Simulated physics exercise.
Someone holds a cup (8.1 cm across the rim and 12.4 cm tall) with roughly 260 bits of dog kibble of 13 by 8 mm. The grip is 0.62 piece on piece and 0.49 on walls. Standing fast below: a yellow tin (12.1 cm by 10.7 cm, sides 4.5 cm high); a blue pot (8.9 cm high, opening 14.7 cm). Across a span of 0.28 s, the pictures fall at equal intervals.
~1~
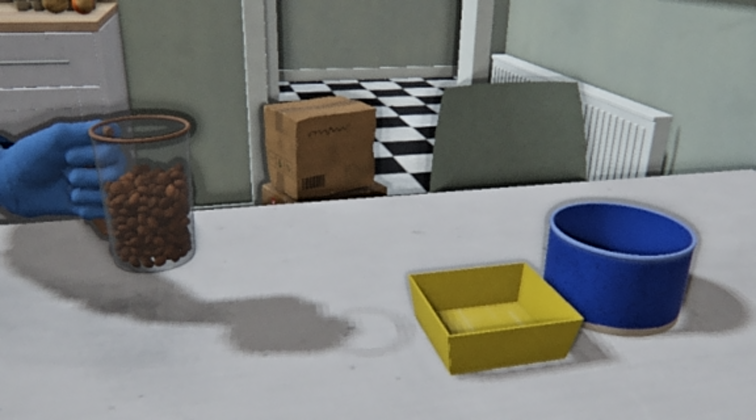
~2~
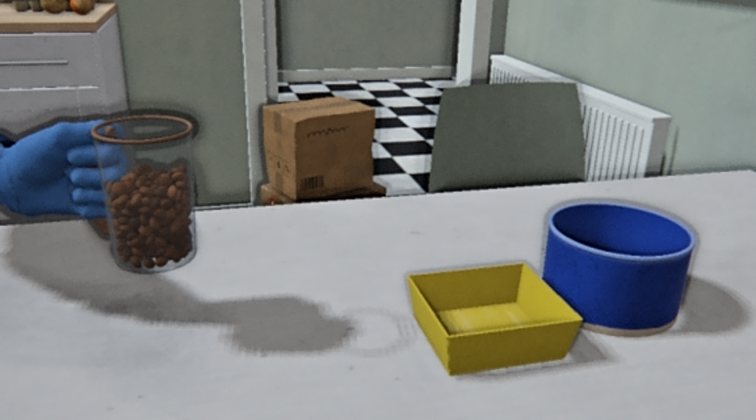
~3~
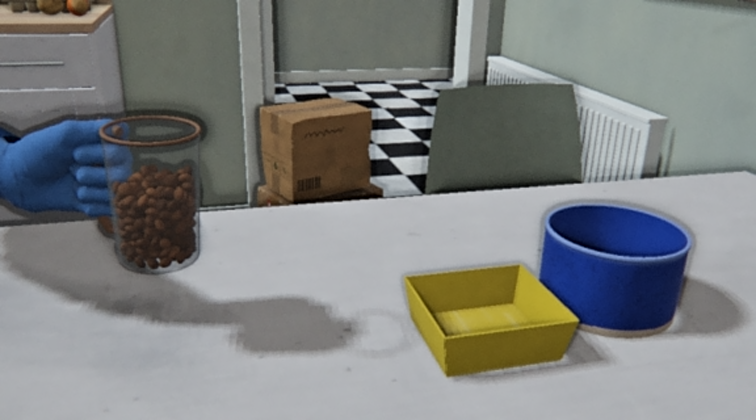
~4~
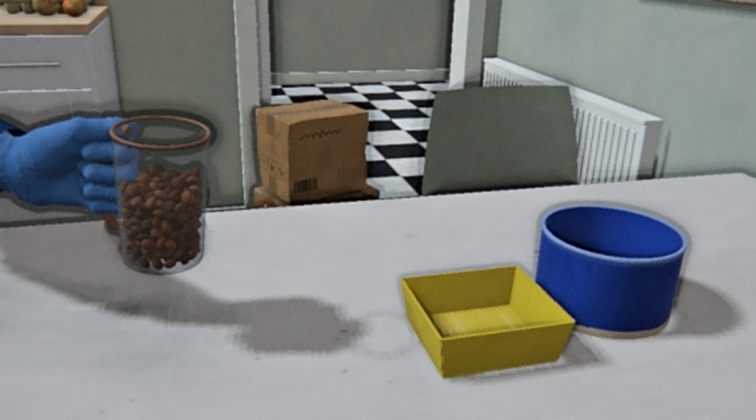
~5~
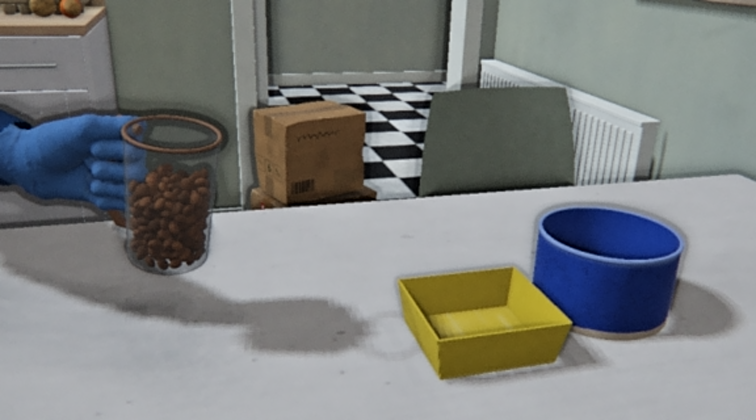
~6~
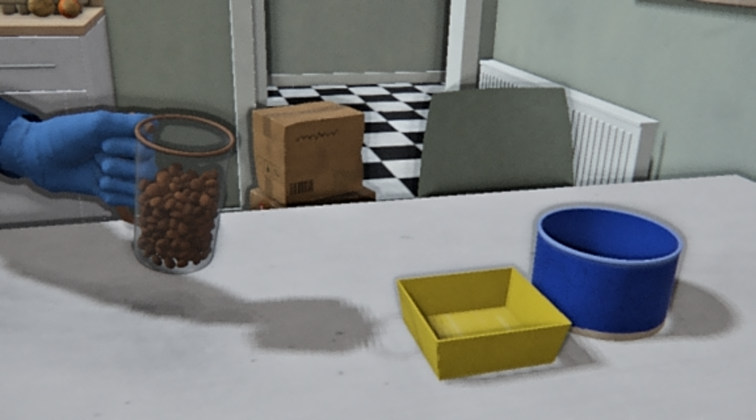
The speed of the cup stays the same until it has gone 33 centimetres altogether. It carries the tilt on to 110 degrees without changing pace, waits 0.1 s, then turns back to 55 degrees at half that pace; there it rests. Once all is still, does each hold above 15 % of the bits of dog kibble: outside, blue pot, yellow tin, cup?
Outside everything: Yes; in the blue pot: No; in the yellow tin: Yes; in the cup: Yes.
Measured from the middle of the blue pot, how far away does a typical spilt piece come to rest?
Roughly 10 cm from the centre.
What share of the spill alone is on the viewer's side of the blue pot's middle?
Share of spill: Approx. 90 in a hundred.
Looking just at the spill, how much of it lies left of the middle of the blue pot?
I'd put it near 100 per cent of the spill.
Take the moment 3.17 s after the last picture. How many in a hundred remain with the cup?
About 45 percent of the load.
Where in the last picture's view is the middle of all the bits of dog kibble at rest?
Somewhere about (494, 309) in the final view.
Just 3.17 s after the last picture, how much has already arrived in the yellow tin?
It's close to 25 in a hundred by then.
Then, 1.22 s after the last picture, tilt 82 degrees; cup 100 %; middle of all pieces near (383, 185).
Then, 2.23 s after the last picture, tilt 101 degrees; outside 25 %, yellow tin 20 %, cup 50 %, in the air 5 %; middle of all pieces near (498, 260).
Then, 3.17 s after the last picture, tilt 74 degrees; outside 30 %, yellow tin 25 %, cup 45 %; middle of all pieces near (504, 270).
Then, 4.06 s after the last picture, tilt 55 degrees; outside 30 %, yellow tin 25 %, cup 45 %; middle of all pieces near (506, 271).
In the end, outside 30 %, blue pot 0 %, yellow tin 25 %, cup 45 %.
